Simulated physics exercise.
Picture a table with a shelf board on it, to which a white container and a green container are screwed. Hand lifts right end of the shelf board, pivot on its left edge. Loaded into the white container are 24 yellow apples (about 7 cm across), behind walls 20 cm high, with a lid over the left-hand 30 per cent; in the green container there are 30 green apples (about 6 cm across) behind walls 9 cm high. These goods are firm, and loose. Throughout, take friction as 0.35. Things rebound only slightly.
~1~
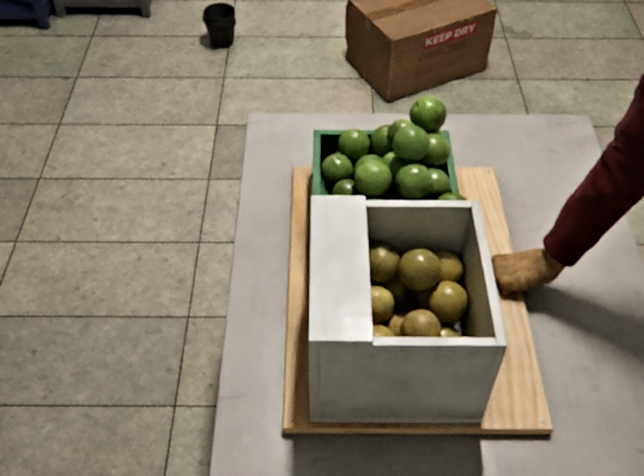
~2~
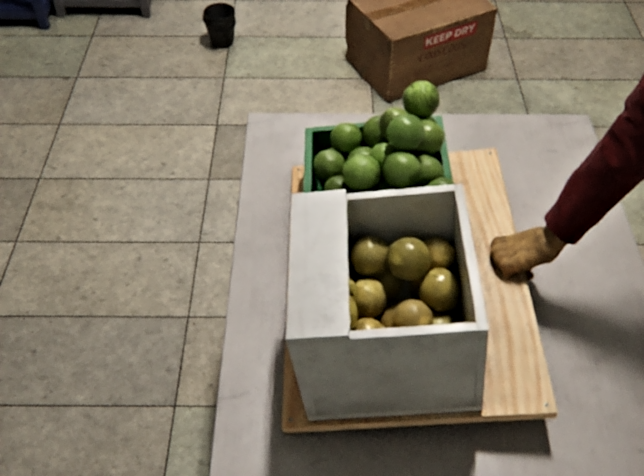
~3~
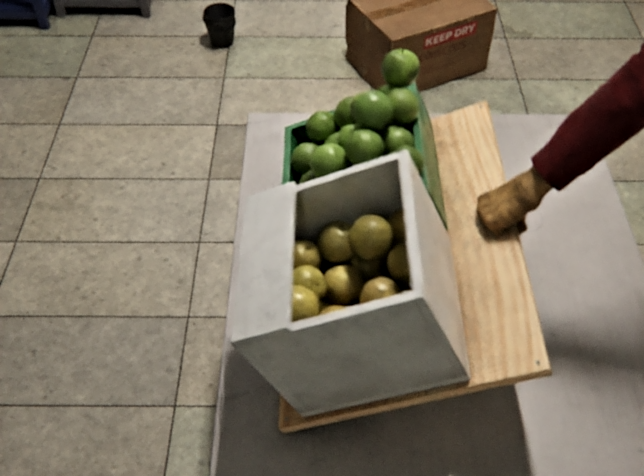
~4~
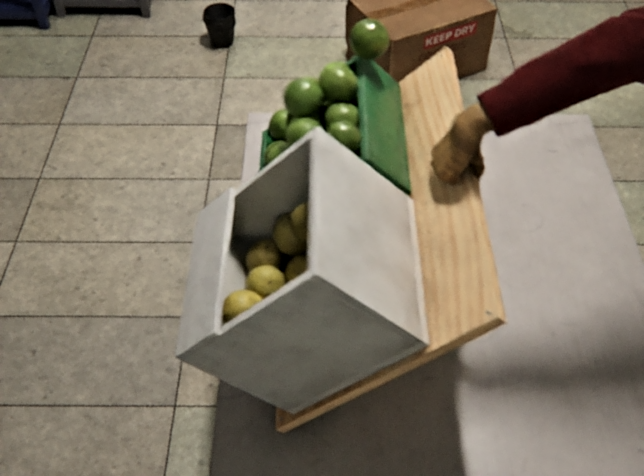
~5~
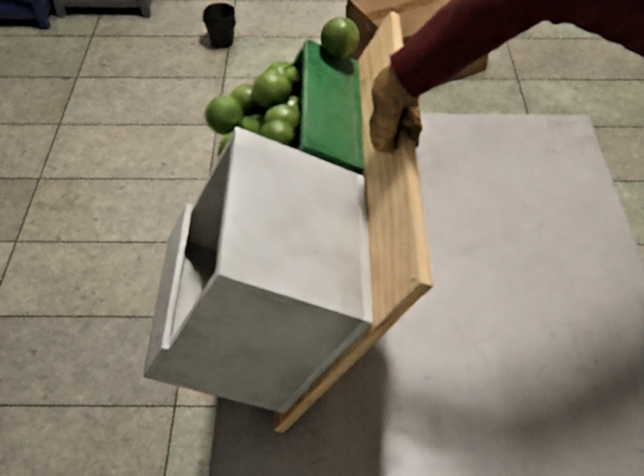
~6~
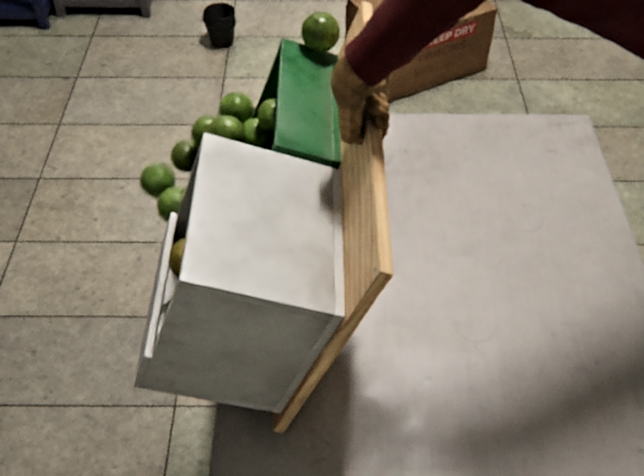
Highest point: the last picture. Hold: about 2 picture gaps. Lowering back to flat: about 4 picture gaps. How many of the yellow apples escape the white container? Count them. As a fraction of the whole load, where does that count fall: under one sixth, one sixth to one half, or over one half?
My money is on a spill below a sixth of the load.
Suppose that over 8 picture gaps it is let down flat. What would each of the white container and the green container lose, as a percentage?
White container 0, green container 60 per cent.
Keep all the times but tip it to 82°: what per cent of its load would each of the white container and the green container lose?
White container 0, green container 90 per cent.
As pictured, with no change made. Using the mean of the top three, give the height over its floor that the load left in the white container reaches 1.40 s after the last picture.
Height: About 14 cm.
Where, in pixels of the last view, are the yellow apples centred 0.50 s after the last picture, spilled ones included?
Near (294, 286).
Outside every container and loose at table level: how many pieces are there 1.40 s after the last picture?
Count of pieces: About 1.
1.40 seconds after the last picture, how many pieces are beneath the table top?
Estimated tally of pieces: Close to 16.
Then, 0.22 s after the last picture, tilt 70°; white container 24 in, 0 out and green container 14 in, 16 out.
Then, 0.50 s after the last picture, tilt 45°; white container 24 in, 0 out and green container 14 in, 16 out.
Then, 0.90 s after the last picture, tilt 0°; white container 24 in, 0 out and green container 12 in, 18 out.
Outcome (1.40 s after the last picture), white container 24 in, 0 out and green container 12 in, 18 out. Asked share, 0 of 24, 0 per cent.
